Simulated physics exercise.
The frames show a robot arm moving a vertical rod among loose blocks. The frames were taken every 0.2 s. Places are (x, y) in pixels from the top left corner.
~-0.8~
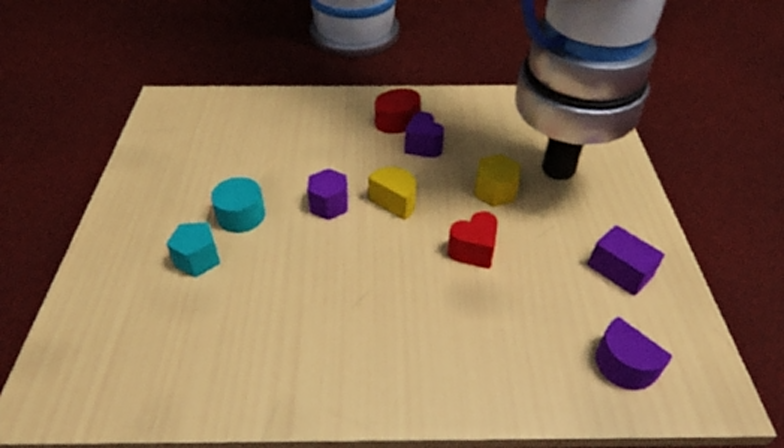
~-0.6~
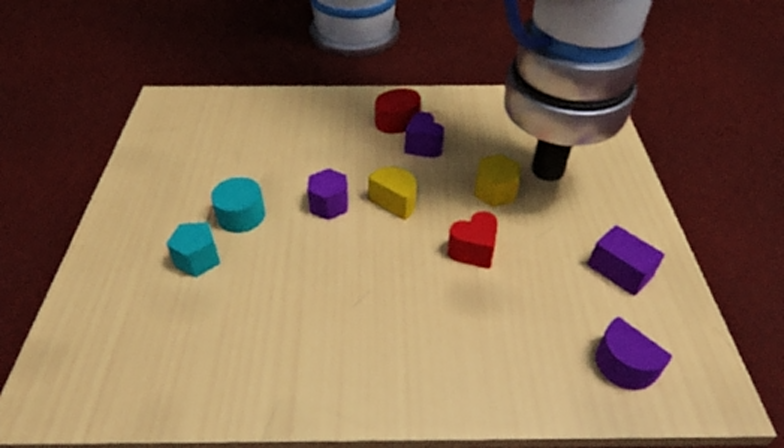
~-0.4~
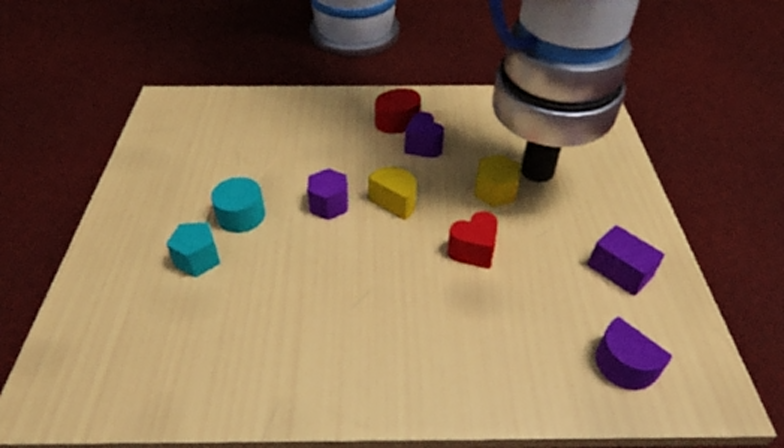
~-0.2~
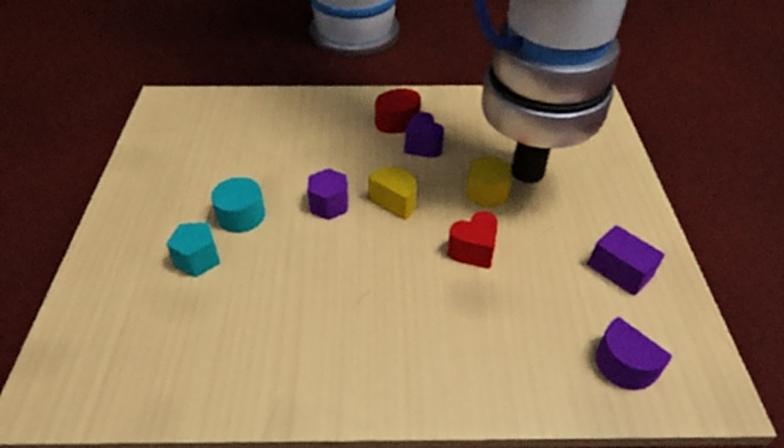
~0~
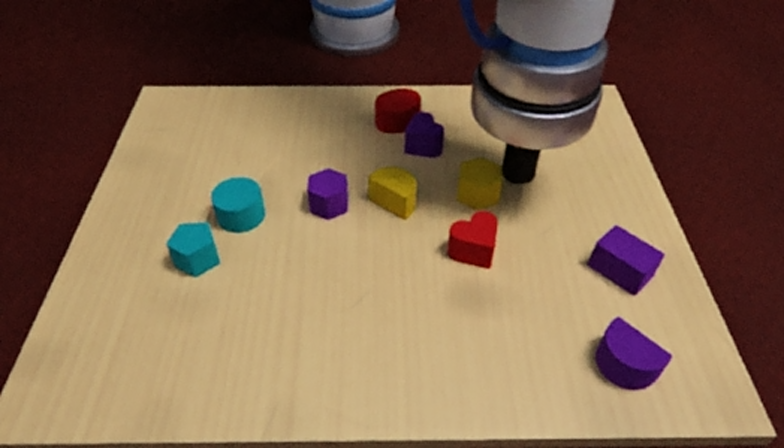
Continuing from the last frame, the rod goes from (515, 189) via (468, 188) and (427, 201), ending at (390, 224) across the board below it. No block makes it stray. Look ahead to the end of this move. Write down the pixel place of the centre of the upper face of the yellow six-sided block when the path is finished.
The top centre is at (371, 227).
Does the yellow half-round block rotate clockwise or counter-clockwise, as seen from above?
Turns clockwise.
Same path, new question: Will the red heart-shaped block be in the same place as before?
I expect so.
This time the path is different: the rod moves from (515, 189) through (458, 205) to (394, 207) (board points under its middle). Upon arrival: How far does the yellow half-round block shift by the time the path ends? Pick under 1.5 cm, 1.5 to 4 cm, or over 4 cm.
By the end of the path, it will have gone past 4 cm.
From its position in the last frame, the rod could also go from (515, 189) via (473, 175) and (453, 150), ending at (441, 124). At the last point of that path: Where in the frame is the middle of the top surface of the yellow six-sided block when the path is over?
In the picture, that point is around (455, 172).
What follows on the original path. One third of the way, rod (469, 173); yellow six-sided block (439, 180), turned 40° anticlockwise.
Two thirds of the way, rod (427, 187); yellow half-round block (365, 187), turned 75° clockwise; yellow six-sided block (404, 200), turned 55° anticlockwise.
At the end, rod (391, 209); purple six-sided block (320, 180); yellow half-round block (353, 193), turned 100° clockwise; purple heart-shaped block in place; red heart-shaped block in place; yellow six-sided block (371, 227), turned 70° anticlockwise.
